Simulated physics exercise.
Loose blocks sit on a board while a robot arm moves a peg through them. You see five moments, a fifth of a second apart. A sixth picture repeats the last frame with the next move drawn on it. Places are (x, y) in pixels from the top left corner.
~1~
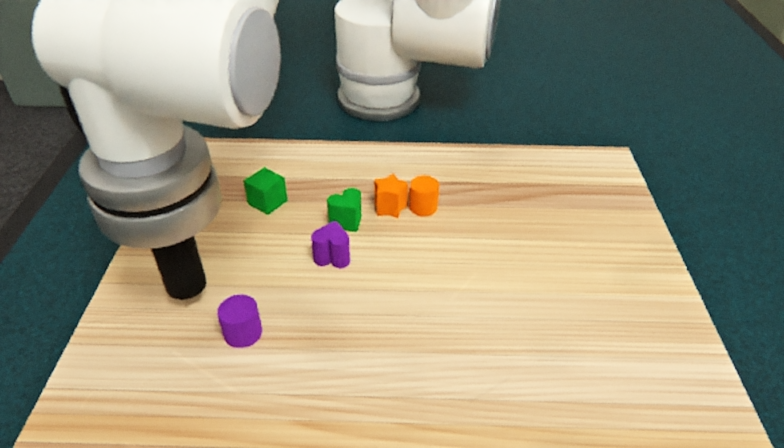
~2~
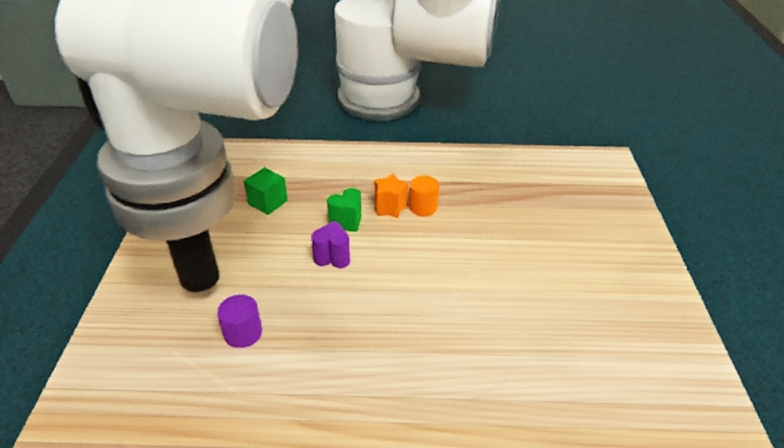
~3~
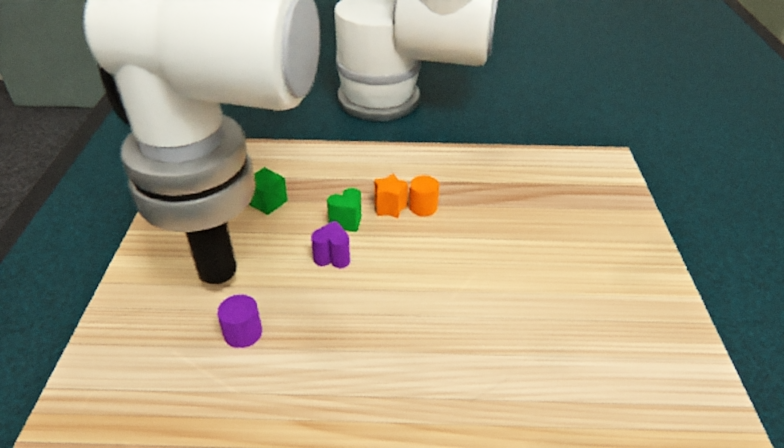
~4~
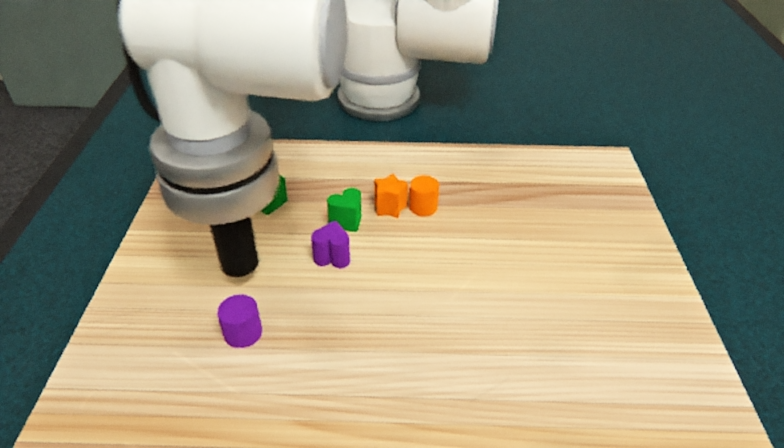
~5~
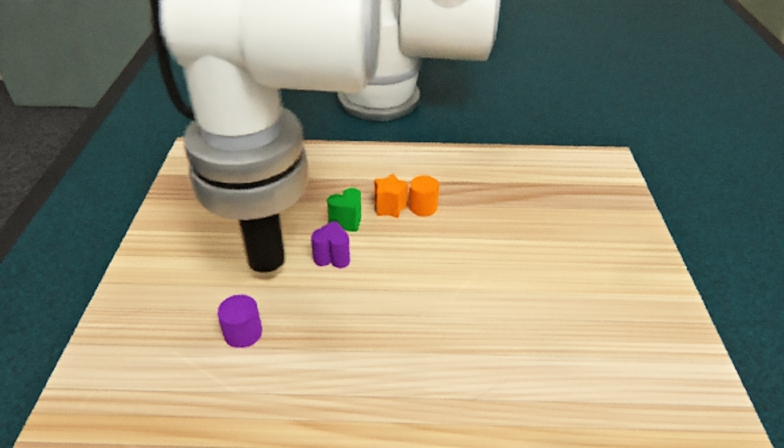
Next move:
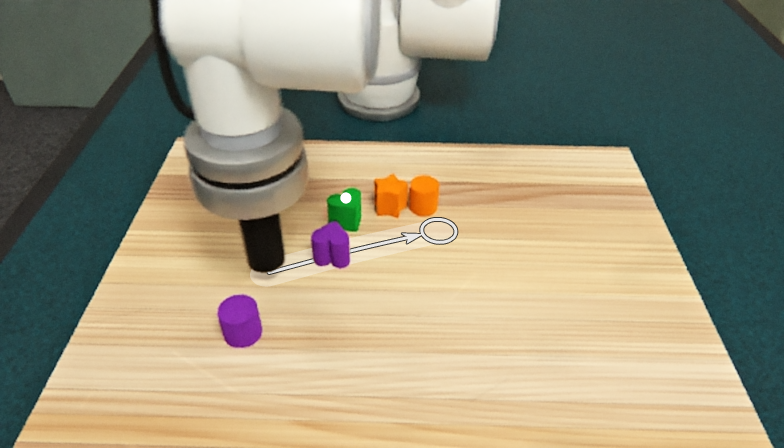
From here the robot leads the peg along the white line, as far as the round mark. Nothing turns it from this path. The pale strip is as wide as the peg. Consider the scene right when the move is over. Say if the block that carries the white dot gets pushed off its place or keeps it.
When the path is over, the block that carries the white dot is still on its spot.
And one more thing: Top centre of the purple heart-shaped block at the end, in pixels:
It sits at (459, 223).
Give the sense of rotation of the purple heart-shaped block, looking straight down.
It rotates clockwise.
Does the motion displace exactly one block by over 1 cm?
Yes, it checks out.
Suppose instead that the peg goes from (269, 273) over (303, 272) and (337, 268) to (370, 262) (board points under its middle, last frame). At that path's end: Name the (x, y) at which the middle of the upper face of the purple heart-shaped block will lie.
About (381, 214).
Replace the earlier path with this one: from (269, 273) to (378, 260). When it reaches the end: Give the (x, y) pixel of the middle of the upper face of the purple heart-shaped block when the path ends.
Final place: (395, 214).
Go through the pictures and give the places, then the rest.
Peg tip at (187, 285); block tops, purple heart-shaped block at (331, 234); green heart-shaped block at (346, 198), in the first frame.
Peg at (200, 279); blocks unchanged, in the second frame.
Peg at (218, 271); blocks unchanged, in the third frame.
Peg at (240, 264); blocks unchanged, in the fourth frame.
Peg at (267, 260); purple heart-shaped block at (331, 234); green heart-shaped block at (346, 198), in the fifth frame.
Path on the board, from (269, 273) directly to (439, 231); the dot is on the green heart-shaped block.
On the path given first. One third of the way, peg at (327, 244); purple heart-shaped block at (364, 227).
Two thirds of the way, peg at (385, 230); purple heart-shaped block at (422, 221), turned 45° clockwise.
At the end, peg at (440, 218); purple heart-shaped block at (459, 223), turned 135° clockwise; green heart-shaped block in place.
